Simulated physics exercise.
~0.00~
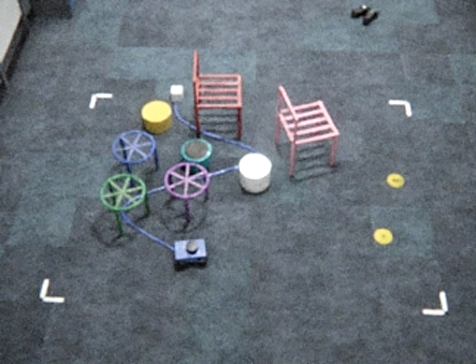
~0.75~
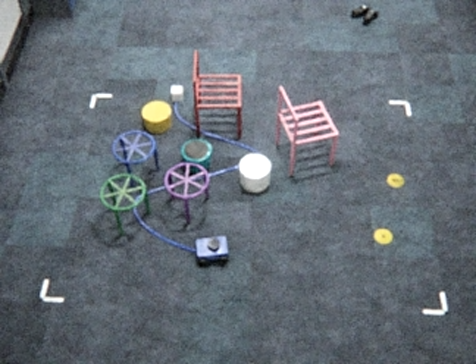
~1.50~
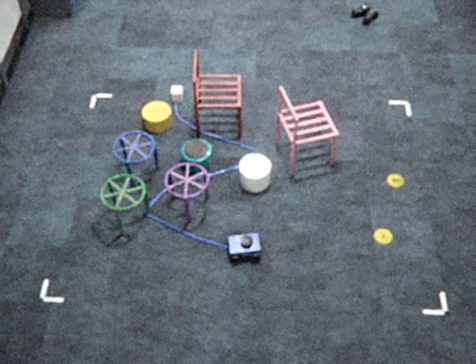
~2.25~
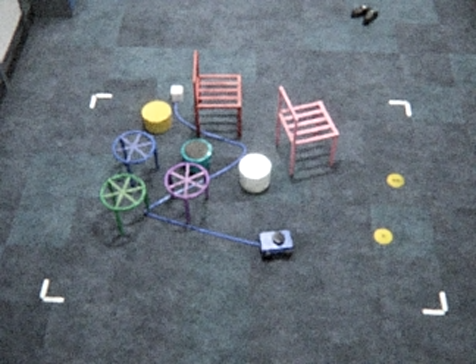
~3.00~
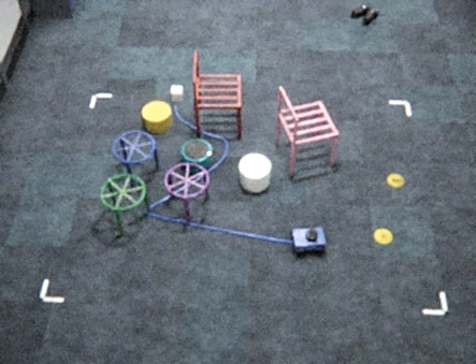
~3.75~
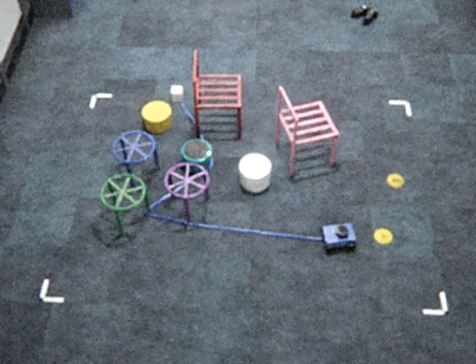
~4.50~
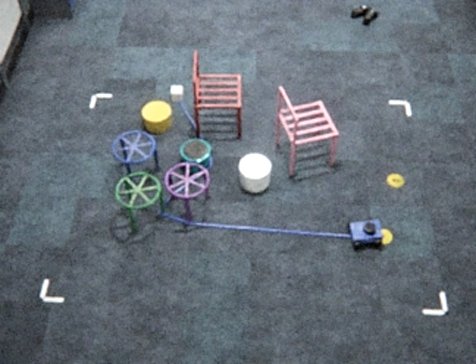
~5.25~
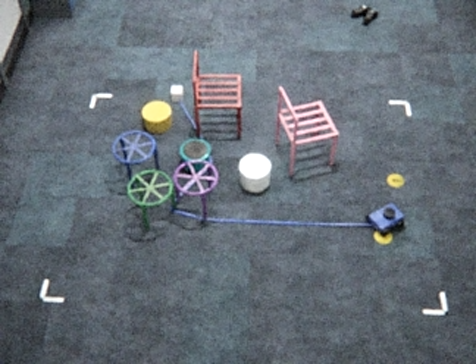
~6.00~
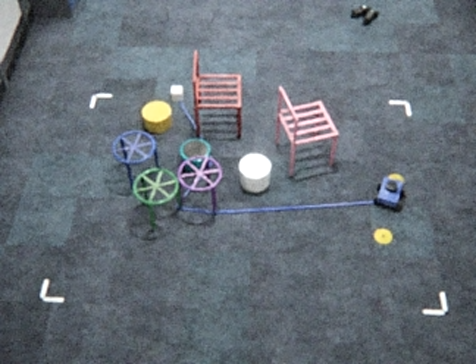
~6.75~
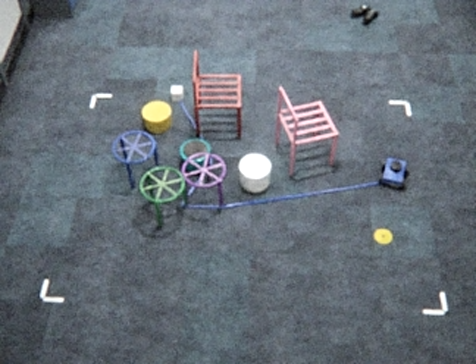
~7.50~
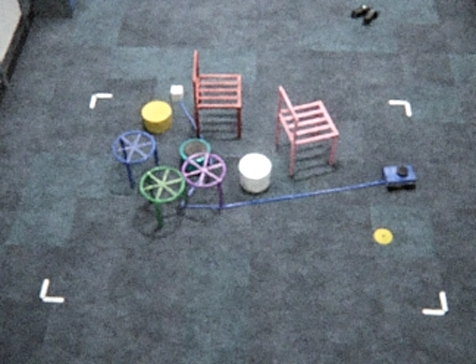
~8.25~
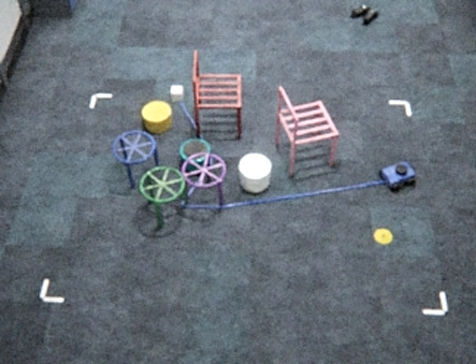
Small blue cart trailing a blue lead past two yellow marks, the line dragging green and purple stools rightward before everything stops.
